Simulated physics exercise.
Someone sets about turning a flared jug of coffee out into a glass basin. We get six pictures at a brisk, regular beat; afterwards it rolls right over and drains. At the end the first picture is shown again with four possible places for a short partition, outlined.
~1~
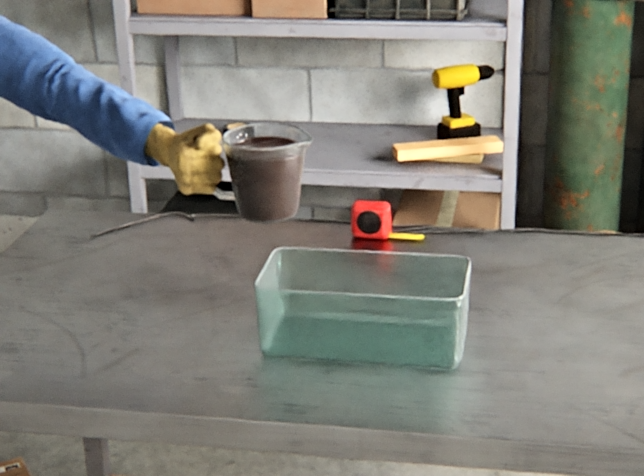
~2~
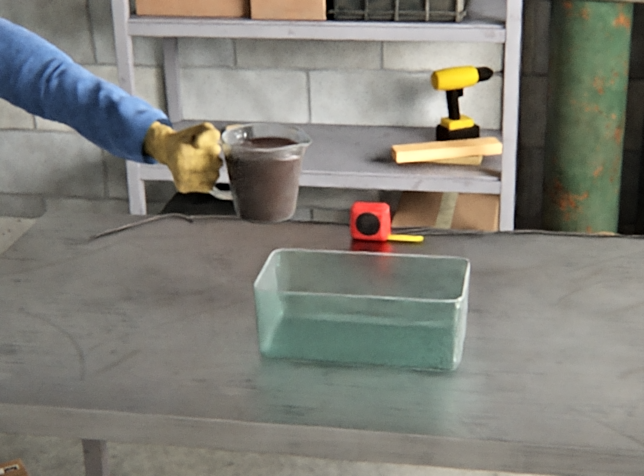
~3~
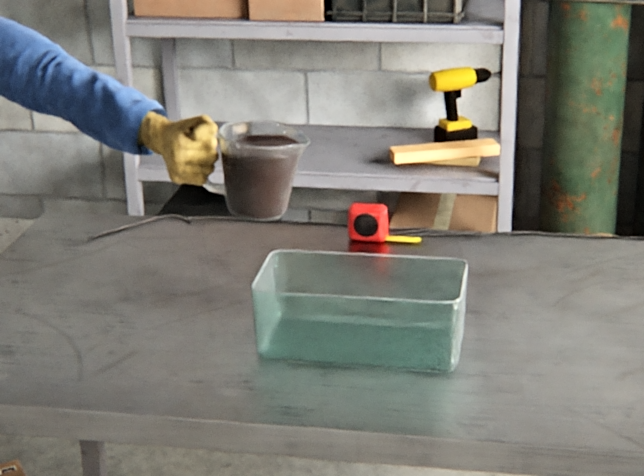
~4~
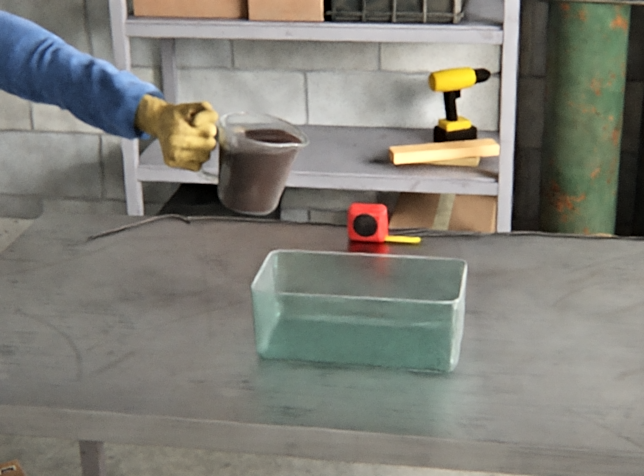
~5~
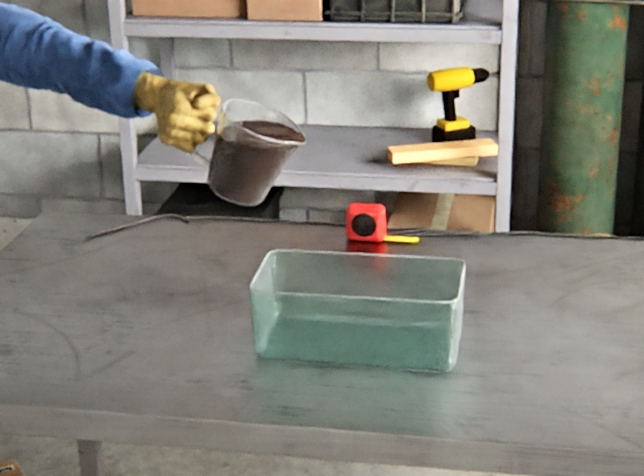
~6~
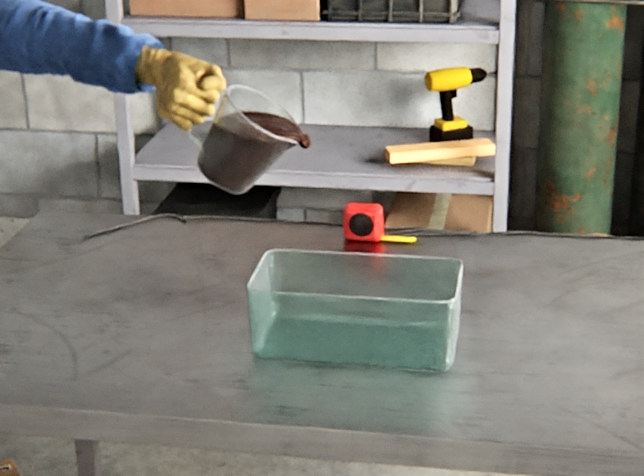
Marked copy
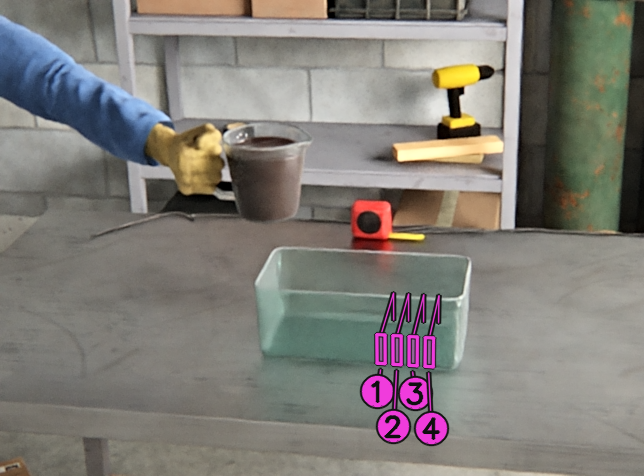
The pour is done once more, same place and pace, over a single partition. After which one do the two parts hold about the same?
2.
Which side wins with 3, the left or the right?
More ends on the left.
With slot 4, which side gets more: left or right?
The left side.
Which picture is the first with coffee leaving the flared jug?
In picture 6.
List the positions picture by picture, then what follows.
In the first picture, upright, lip at (311, 140); basin from (261, 354) to (461, 367); nothing has left yet.
In the second picture, upright, lip at (310, 141); nothing has left yet.
In the third picture, tipped about 6°, lip at (308, 142); nothing has left yet.
In the fourth picture, tipped about 14°, lip at (307, 142); nothing has left yet.
In the fifth picture, tipped about 23°, lip at (305, 142); nothing has left yet.
In the sixth picture, tipped about 34°, lip at (302, 141); coffee is over the lip, down to (306, 145).
In magenta, 1 at (380, 369); 2 at (396, 370); 3 at (412, 371); 4 at (428, 372).
For slot 1, about 16 % ends left of the wall and 81 % right of it; 4 % is lost outside.
For slot 2, about 44 % ends left of the wall and 50 % right of it; 6 % is lost outside.
For slot 3, about 82 % ends left of the wall and 15 % right of it; 3 % is lost outside.
For slot 4, about 89 % ends left of the wall and 6 % right of it; 5 % is lost outside.
